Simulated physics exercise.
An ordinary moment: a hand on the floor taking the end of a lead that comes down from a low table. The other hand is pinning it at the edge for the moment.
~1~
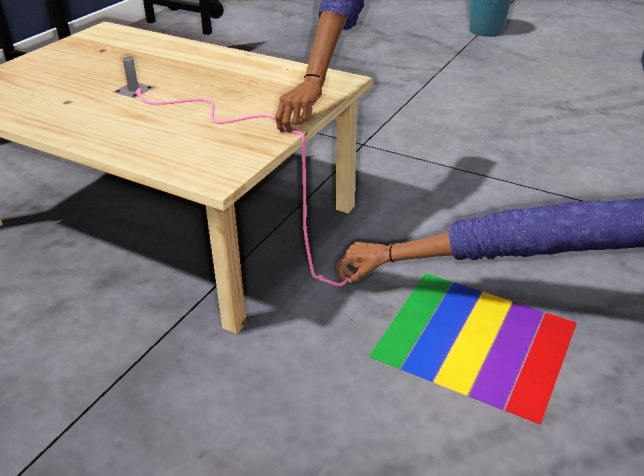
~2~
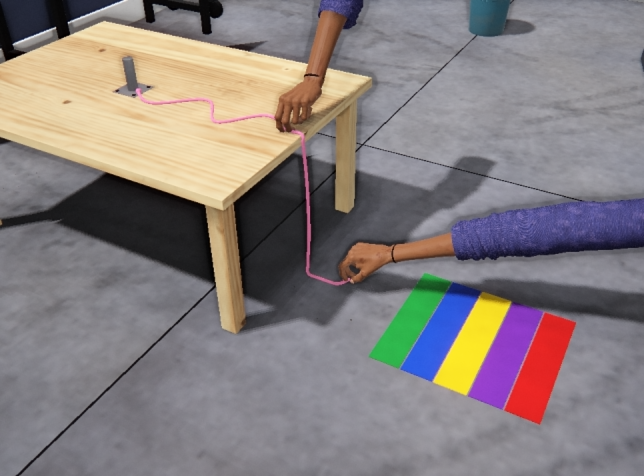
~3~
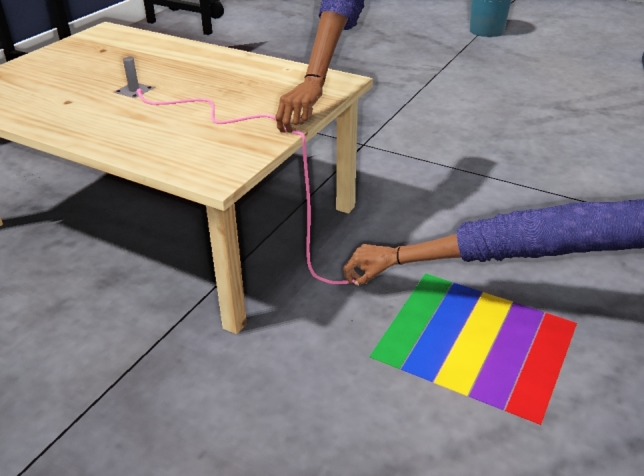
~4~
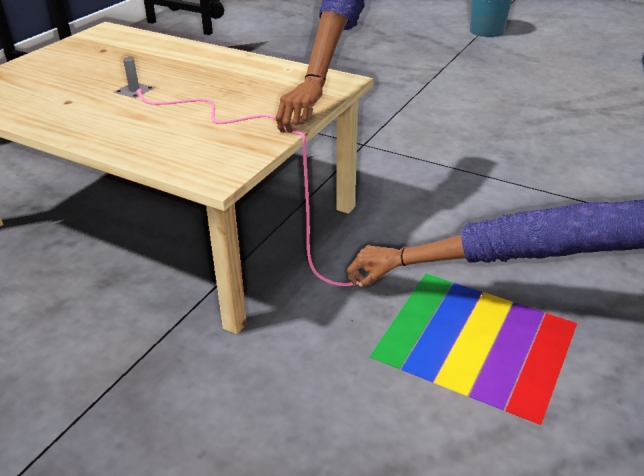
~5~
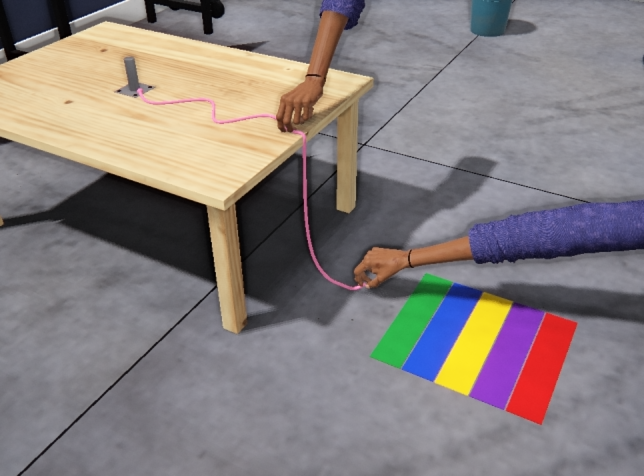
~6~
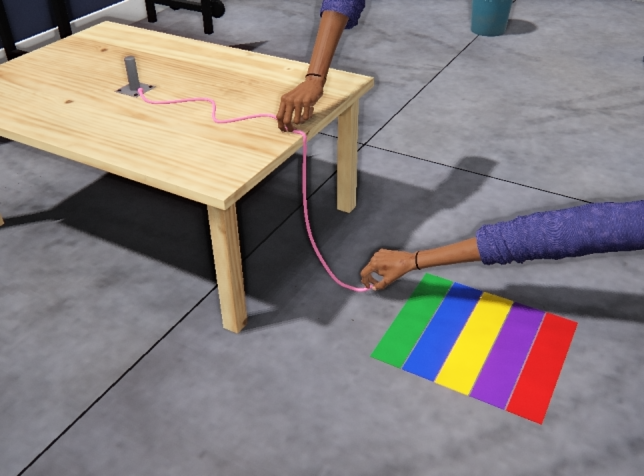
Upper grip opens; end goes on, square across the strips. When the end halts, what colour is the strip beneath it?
Purple.
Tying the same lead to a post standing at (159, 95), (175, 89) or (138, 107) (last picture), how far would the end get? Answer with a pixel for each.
Places per try: (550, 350); (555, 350); (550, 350).
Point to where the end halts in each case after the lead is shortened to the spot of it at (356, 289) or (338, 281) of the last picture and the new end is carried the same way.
First (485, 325), then (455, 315).
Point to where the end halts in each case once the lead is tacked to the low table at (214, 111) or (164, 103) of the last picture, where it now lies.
Respectively, (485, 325) and (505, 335).
Early on, end near (443, 311); over blue.
Midway, end near (487, 327); over yellow.
At the end of the slack, end near (513, 336); over purple. The end stops over the purple strip.
